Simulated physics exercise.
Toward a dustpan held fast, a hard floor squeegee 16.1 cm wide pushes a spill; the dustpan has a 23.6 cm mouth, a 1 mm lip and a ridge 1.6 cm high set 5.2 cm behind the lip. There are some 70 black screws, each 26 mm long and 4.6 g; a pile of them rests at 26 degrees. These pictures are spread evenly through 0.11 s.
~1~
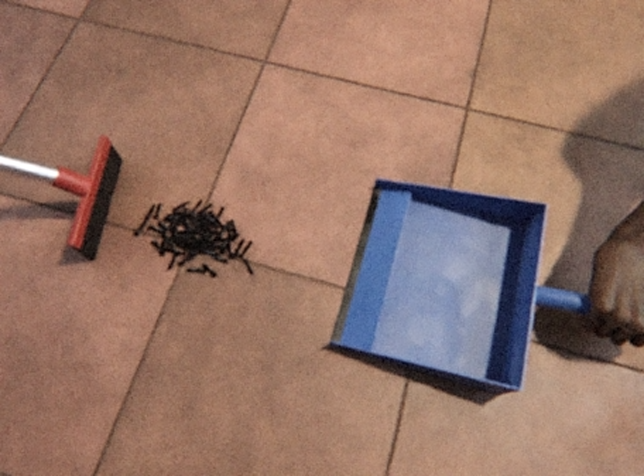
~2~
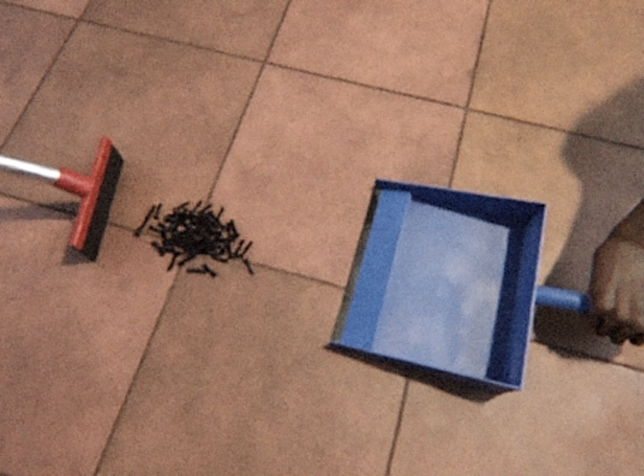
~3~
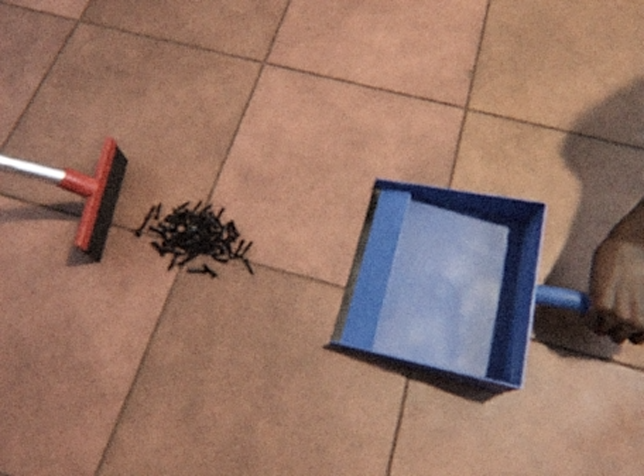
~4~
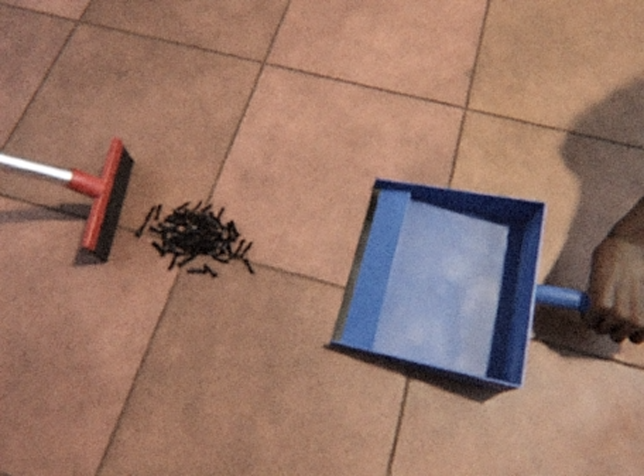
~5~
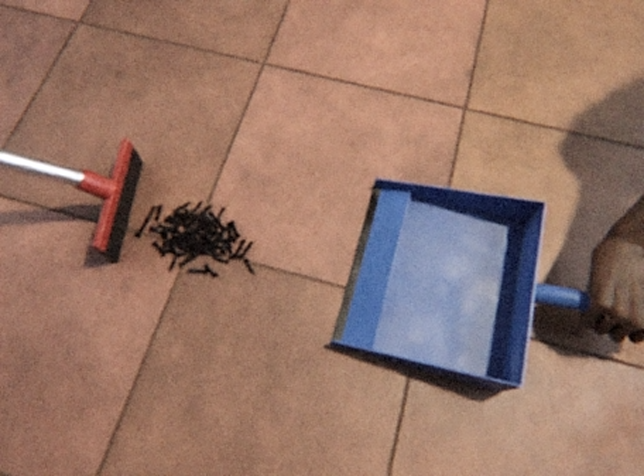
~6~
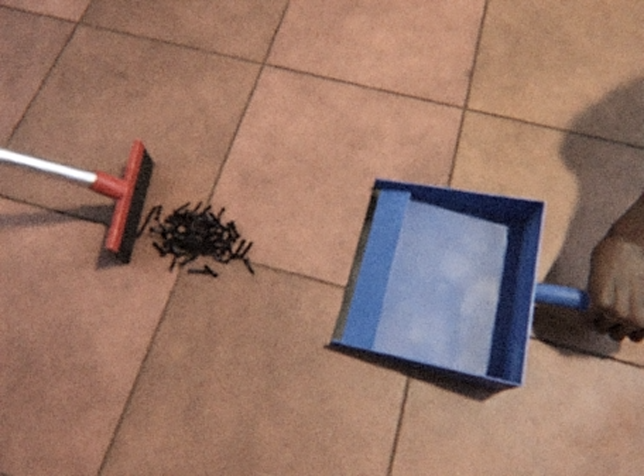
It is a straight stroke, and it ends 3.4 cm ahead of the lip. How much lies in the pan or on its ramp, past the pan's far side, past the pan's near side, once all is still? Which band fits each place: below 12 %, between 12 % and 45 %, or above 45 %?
Bands: Pan between 12 % and 45 %; far side below 12 %; near side below 12 %.
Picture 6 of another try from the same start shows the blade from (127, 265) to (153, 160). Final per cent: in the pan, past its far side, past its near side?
That ends as pan 50, far 5, and near 0.
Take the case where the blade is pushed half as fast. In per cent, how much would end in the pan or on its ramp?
Share: About 5 %.
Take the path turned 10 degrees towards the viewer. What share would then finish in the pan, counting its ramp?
That would give about 30 percent.
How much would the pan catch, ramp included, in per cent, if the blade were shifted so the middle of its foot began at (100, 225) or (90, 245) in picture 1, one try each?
Close to 20 in a hundred, then close to 20 in a hundred.
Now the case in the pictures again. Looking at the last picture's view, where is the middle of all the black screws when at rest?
Near (351, 248).
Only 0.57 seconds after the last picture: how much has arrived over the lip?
Some 30 per cent by that point.
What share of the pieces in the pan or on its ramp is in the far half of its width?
Roughly 80 percent.
Then, 0.19 s after the last picture, middle of the blade 18 cm from the lip; 0 % over the lip, far side 0 %, near side 0 %.
Then, 0.31 s after the last picture, middle of the blade 9 cm from the lip; 0 % over the lip, far side 0 %, near side 0 %.
Then, 0.57 s after the last picture, middle of the blade 5 cm from the lip; 30 % over the lip, far side 0 %, near side 5 %.
In the end, pan 25 %, far side 0 %, near side 5 %, in front of the lip or behind the blade 65 %.
